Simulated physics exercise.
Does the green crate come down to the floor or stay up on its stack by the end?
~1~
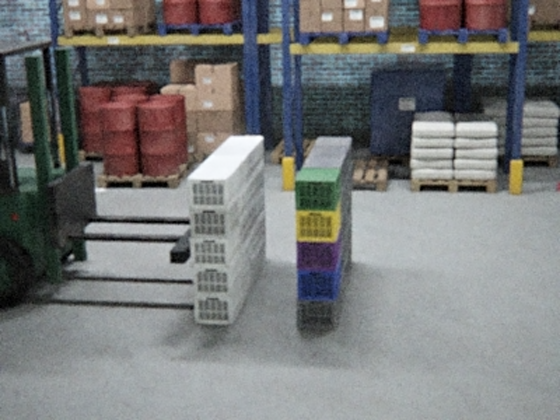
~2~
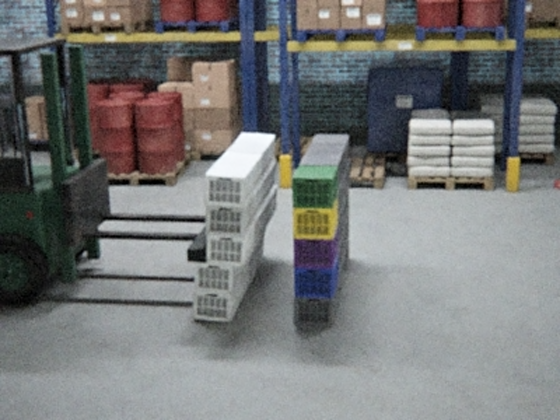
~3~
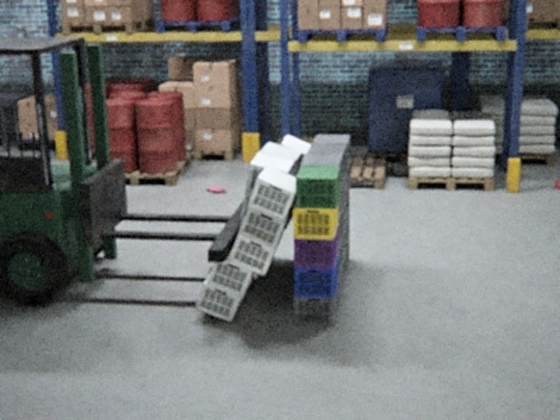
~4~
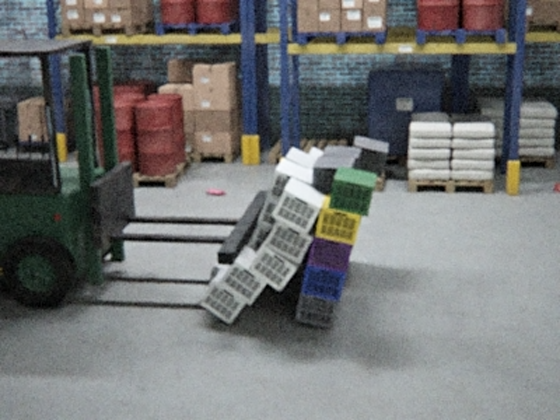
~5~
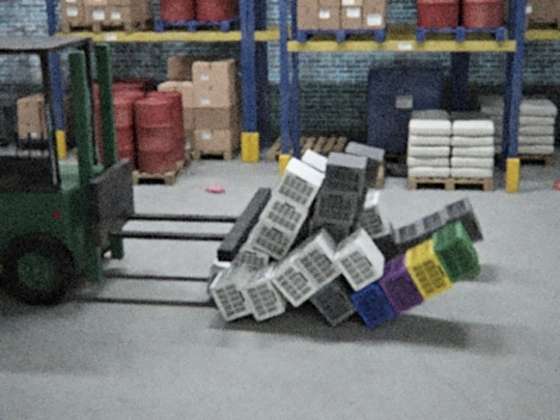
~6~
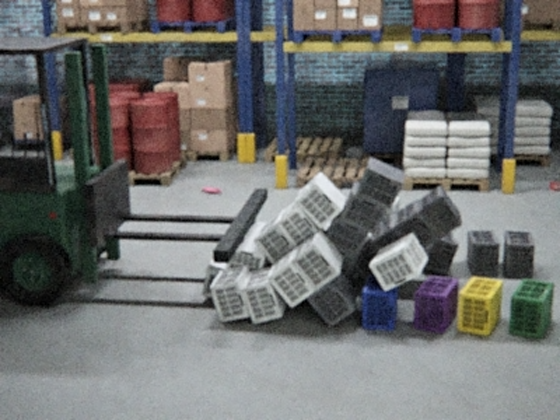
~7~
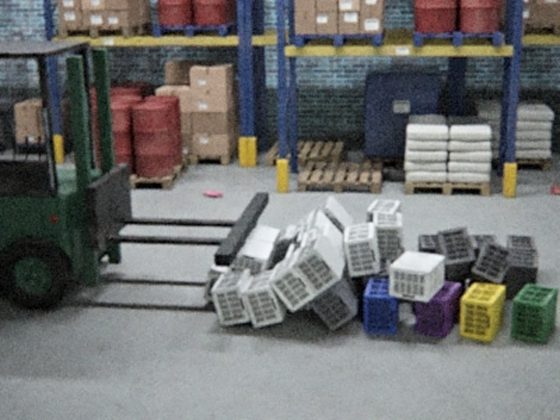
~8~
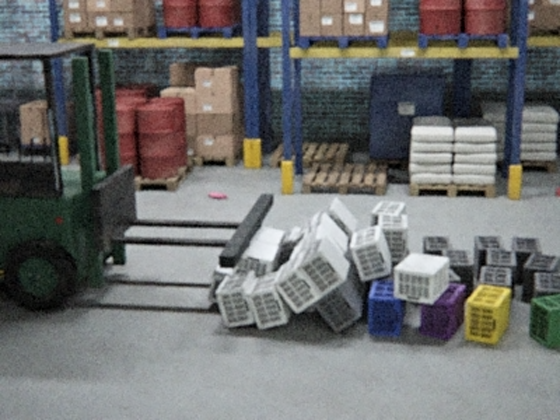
The green crate comes down. It topples to the right with the second wall and ends on the floor.
The clip shows a green forklift pushing a beam into a wall of stacked white crates, which buckles and leans onto a second wall with green, yellow, purple and blue crates at its near end; both collapse rightward, leaving crates heaped and scattered across the warehouse floor.
